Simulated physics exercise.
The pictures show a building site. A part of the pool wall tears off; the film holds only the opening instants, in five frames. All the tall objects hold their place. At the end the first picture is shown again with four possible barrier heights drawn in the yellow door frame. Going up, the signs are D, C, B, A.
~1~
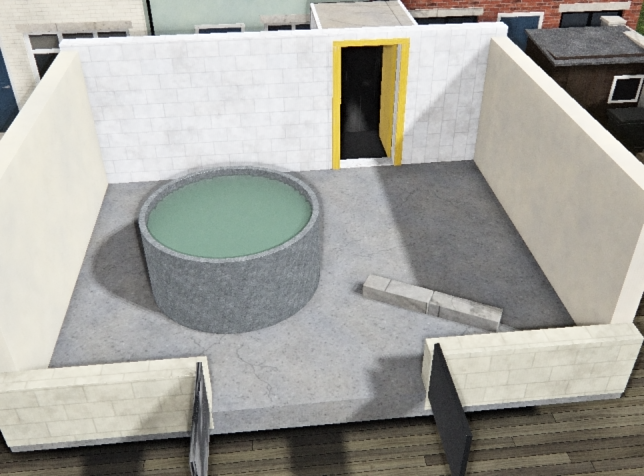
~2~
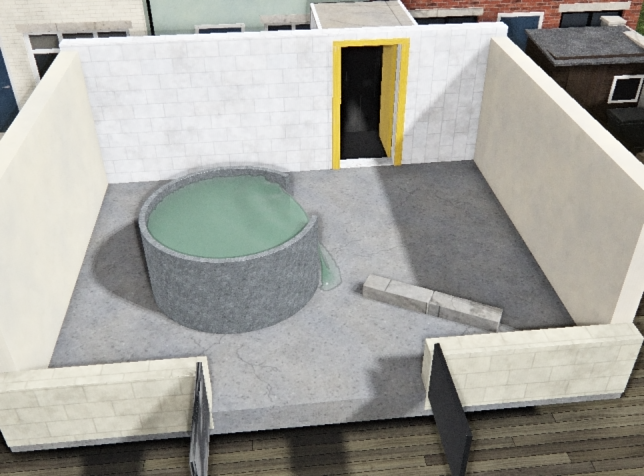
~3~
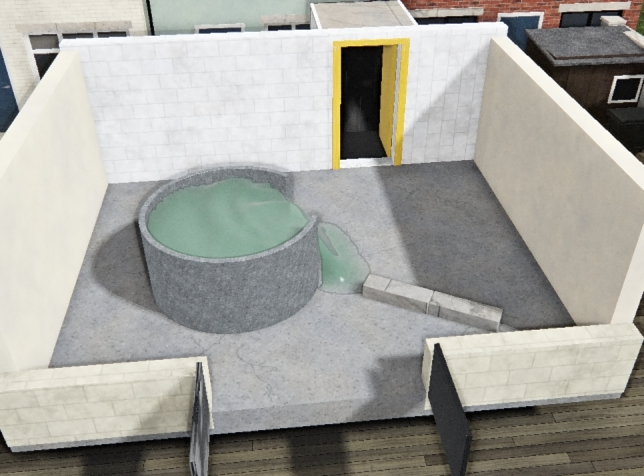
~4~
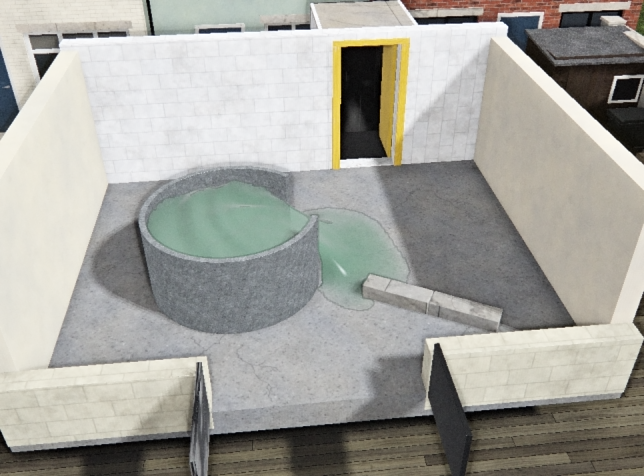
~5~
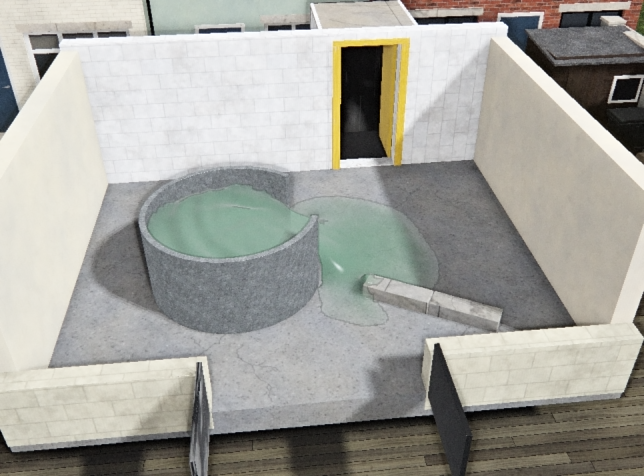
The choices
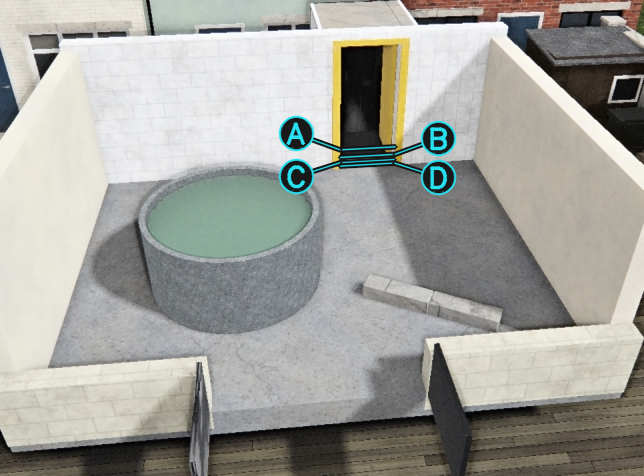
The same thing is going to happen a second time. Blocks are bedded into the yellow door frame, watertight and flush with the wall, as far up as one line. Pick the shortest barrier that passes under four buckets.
That is mark B.
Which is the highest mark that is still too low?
Here it is mark C.
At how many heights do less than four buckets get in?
Two of them.
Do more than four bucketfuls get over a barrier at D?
Yes, it does.
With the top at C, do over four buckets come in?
Yes, it does.
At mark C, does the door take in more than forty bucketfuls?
No, less.
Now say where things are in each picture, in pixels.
Water in the pool at rest, its middle at (231, 214); foot of the yellow doorway at (367, 167); open gate at (317, 344), in the first picture.
Front seen at (333, 283), 1 % of the ground wet, in the second picture.
Front seen at (354, 288), 4 % of the ground wet, in the third picture.
Front seen at (400, 281), 9 % of the ground wet, in the fourth picture.
Front seen at (399, 213), 15 % of the ground wet, in the fifth picture.
On the marked copy, A at (367, 148); B at (367, 155); C at (367, 161); D at (367, 164); from the bottom up D, C, B, A.
Choosing A, nothing gets over.
Choosing B, a bucket or two gets in.
Choosing C, about 13 bucketfuls get in.
Choosing D, dozens of bucketfuls pour in.
